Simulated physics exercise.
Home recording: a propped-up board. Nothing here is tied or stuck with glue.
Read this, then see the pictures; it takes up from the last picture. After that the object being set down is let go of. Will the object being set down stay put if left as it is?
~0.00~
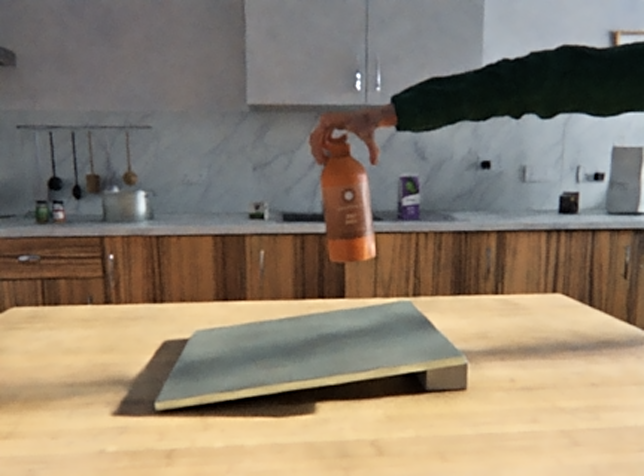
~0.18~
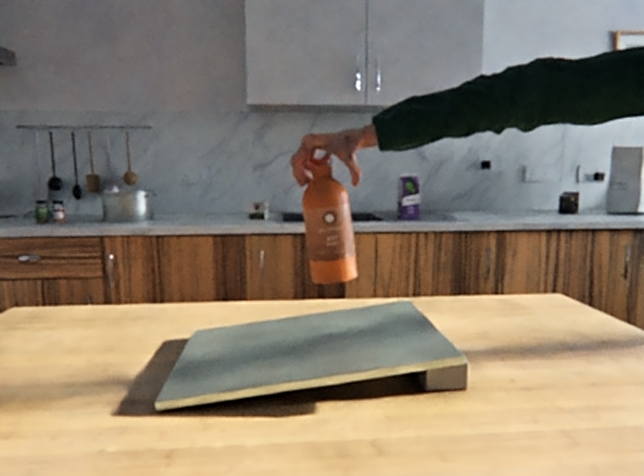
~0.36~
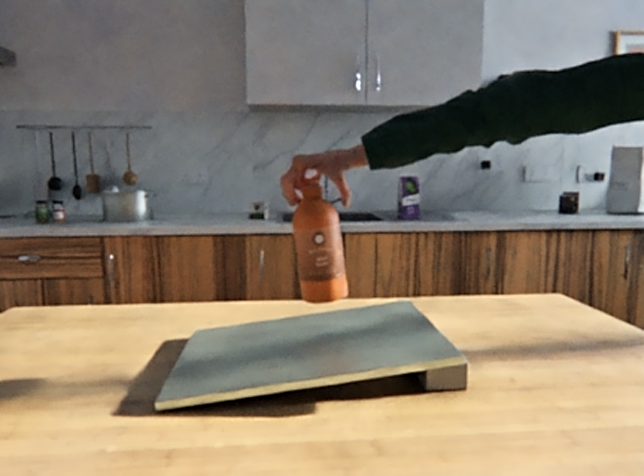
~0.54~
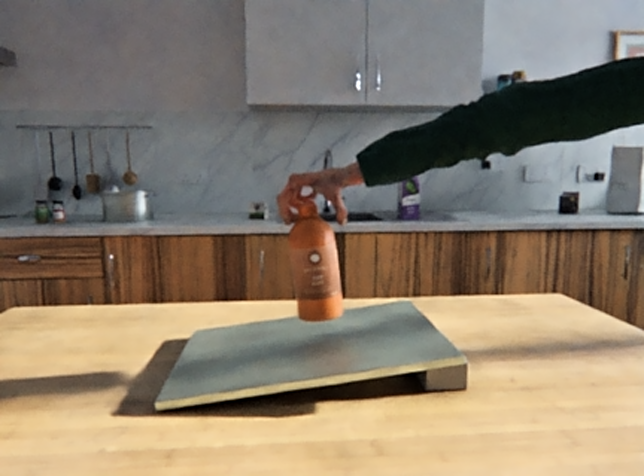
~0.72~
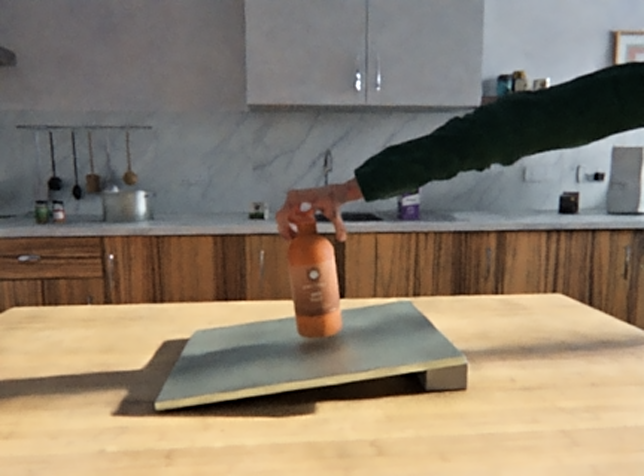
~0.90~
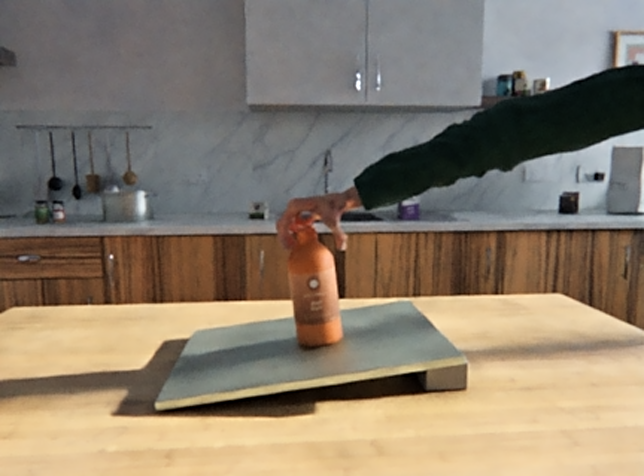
Yes, I expect it fails to move.
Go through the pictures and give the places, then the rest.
Still above its spot; orange bottle (347, 202), in the first frame.
Still above its spot; orange bottle (328, 224), in the second frame.
Still above its spot; orange bottle (319, 243), in the third frame.
Still above its spot; orange bottle (314, 262), in the fourth frame.
Still above its spot; orange bottle (313, 277), in the fifth frame.
Set down, still held; orange bottle (313, 286), in the sixth frame.
After 1.20 s, no change.
After 1.60 s, orange bottle resting near (313, 286).
In the end (1.9 s), it is unmoved. At the end, from the last picture's camera, orange bottle near (313, 286). The orange bottle stays where it is put.
